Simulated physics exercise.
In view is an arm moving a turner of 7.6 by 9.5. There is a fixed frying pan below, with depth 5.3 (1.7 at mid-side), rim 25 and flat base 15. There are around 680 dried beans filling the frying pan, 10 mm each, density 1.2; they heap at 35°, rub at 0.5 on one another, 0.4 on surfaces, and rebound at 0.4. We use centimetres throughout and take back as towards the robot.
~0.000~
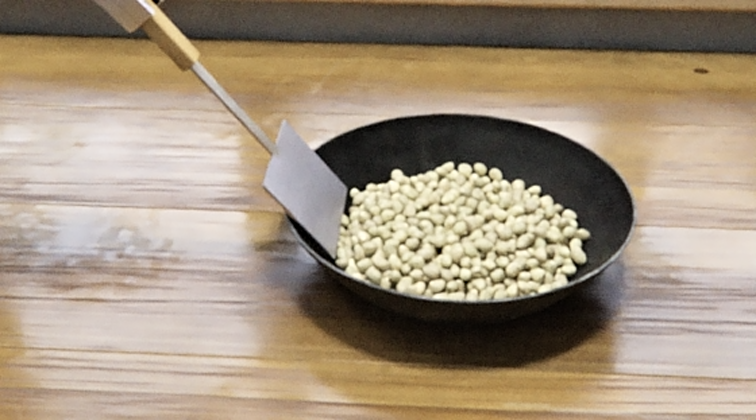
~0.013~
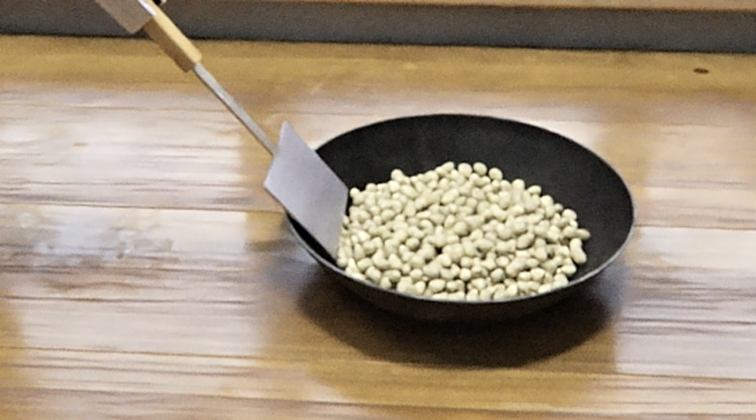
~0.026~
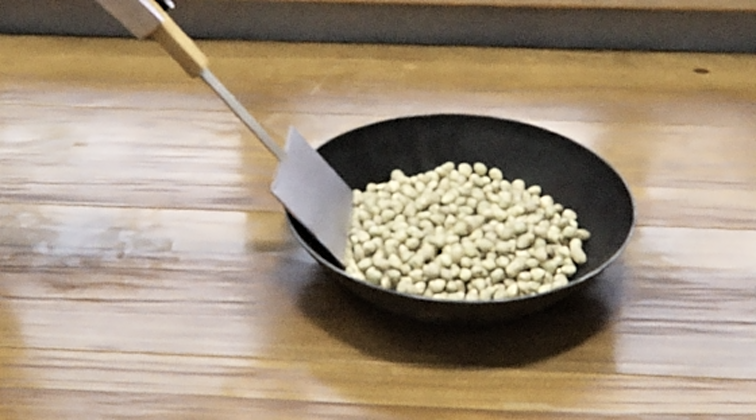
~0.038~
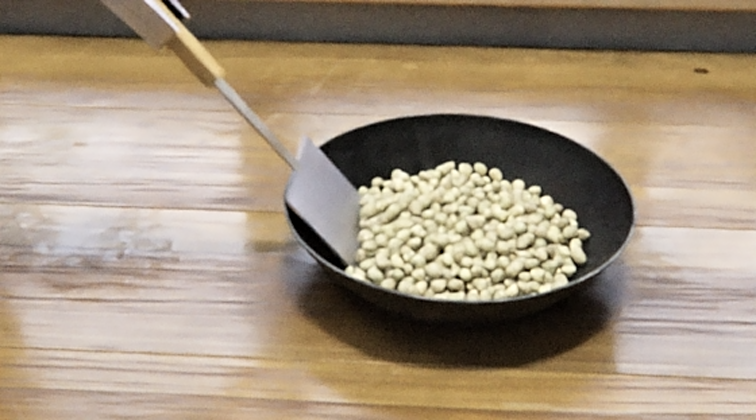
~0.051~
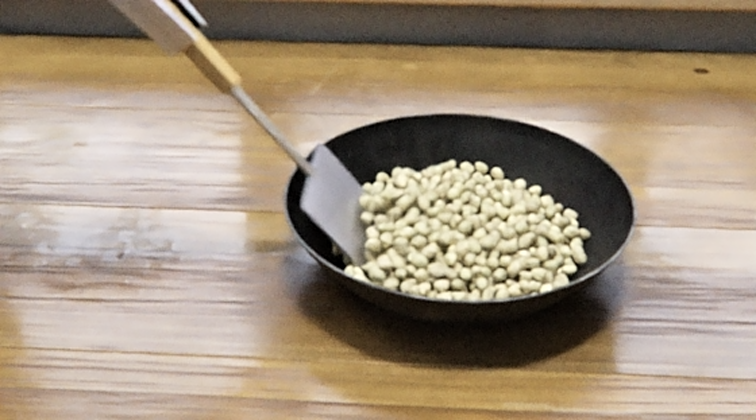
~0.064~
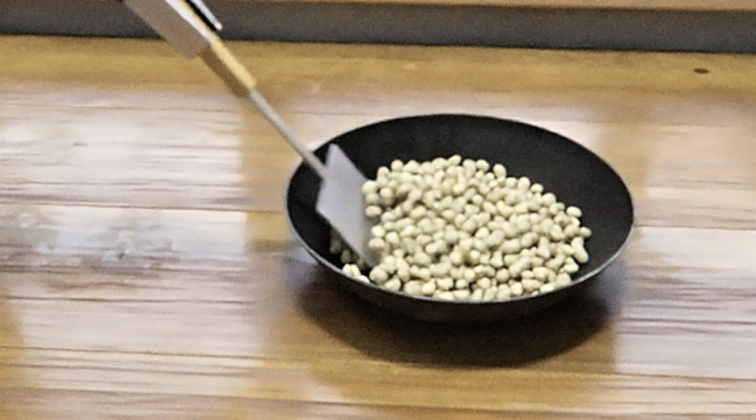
A robotic arm pushes a flat metal turner rightward into dried beans in a black pan.
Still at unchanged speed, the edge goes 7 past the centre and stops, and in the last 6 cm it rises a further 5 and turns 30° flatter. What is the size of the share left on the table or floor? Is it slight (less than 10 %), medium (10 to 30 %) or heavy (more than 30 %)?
Medium.
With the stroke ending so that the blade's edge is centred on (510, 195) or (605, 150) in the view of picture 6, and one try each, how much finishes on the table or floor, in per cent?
The two tries give near 5 and near 40 in a hundred.
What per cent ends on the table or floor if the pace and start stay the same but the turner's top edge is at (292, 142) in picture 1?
15 percent or thereabouts.
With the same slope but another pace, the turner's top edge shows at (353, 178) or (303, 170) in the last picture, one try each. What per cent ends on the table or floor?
I'd estimate close to 25 and 5 in a hundred.
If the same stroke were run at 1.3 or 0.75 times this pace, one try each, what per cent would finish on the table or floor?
Some 20 per cent, then some 10 per cent, on the table or floor.
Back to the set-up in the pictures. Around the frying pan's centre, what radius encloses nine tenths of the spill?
Around 35 centimetres.
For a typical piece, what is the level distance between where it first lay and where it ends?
Some 3 cm.
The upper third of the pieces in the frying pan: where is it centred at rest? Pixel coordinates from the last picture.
Somewhere around (563, 221) in the last picture.
After 0.11 s, sloping 52°, highest piece 8 above the table; 676 in the frying pan.
After 0.16 s, sloping 41°, highest piece 11 above the table; 674 in the frying pan, 2 on the blade or in flight.
After 0.39 s, sloping 22°, highest piece 6 above the table; 570 in the frying pan, 91 on the table or floor, 15 on the blade or in flight.
After 1.44 s, sloping 22°, highest piece 6 above the table; 570 in the frying pan, 106 on the table or floor.
In the end, 570 in the frying pan, 106 on the table or floor. That is 16 % on the table or floor.
